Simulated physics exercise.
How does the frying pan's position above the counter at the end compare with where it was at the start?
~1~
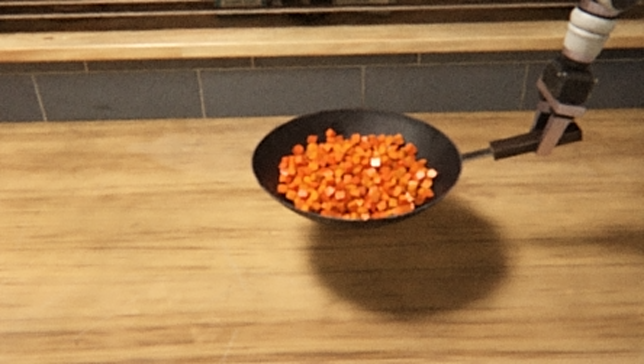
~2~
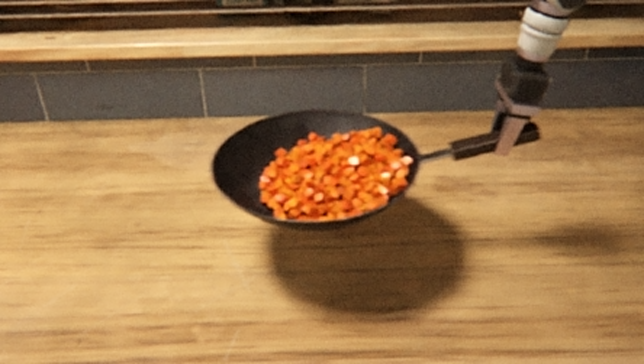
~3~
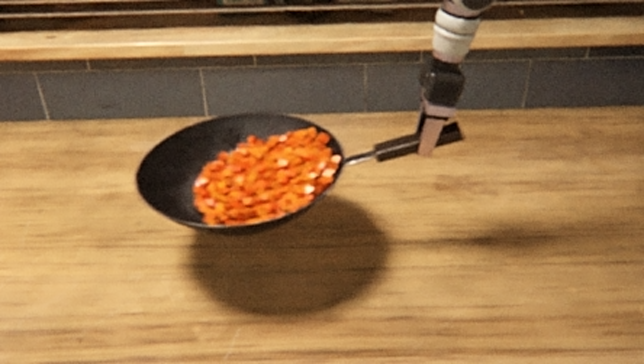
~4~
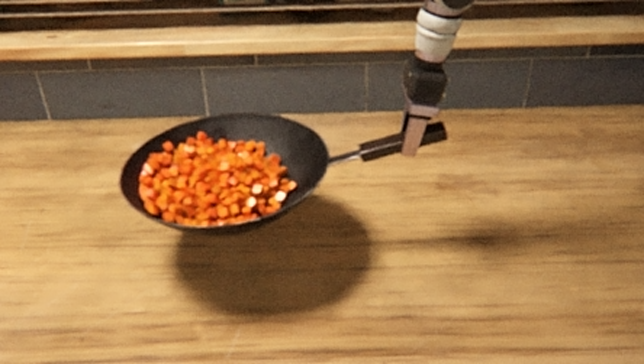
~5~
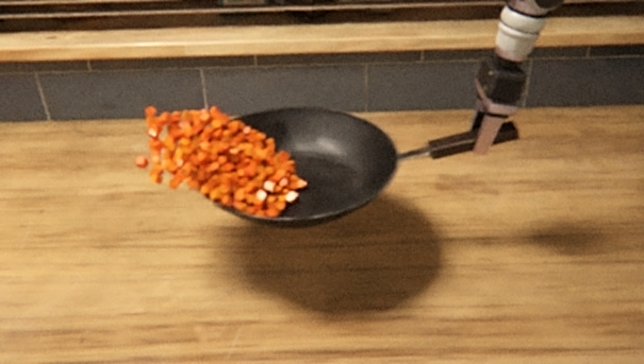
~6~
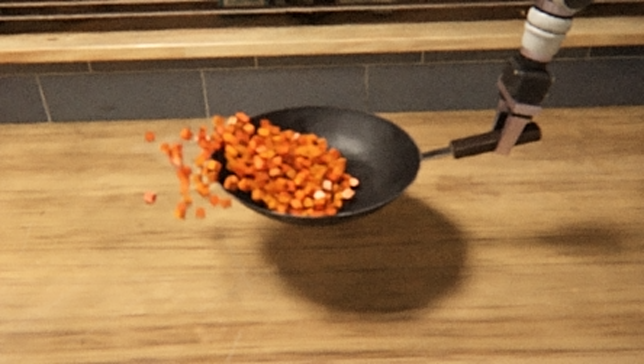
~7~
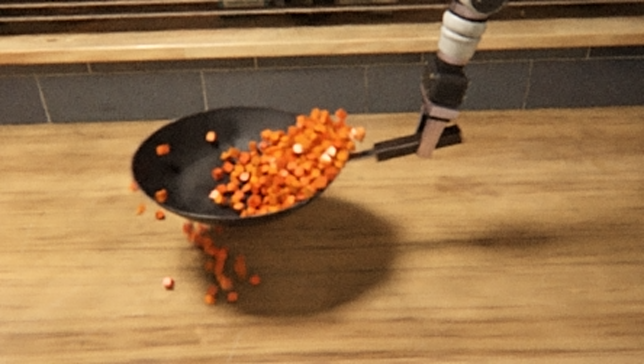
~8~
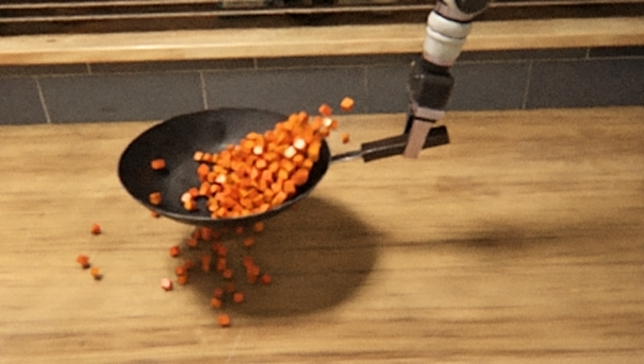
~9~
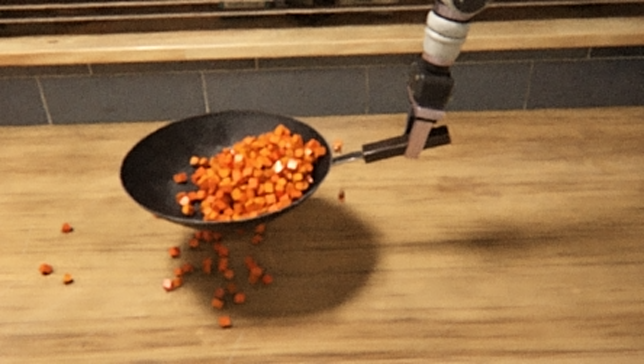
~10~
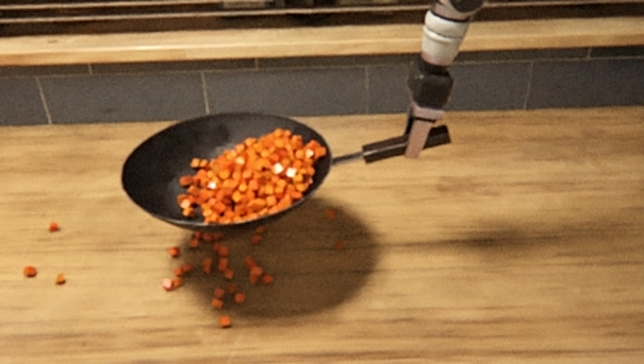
At the end the frying pan is clearly farther to the left than it was at the start, still held above the counter at about the same height.
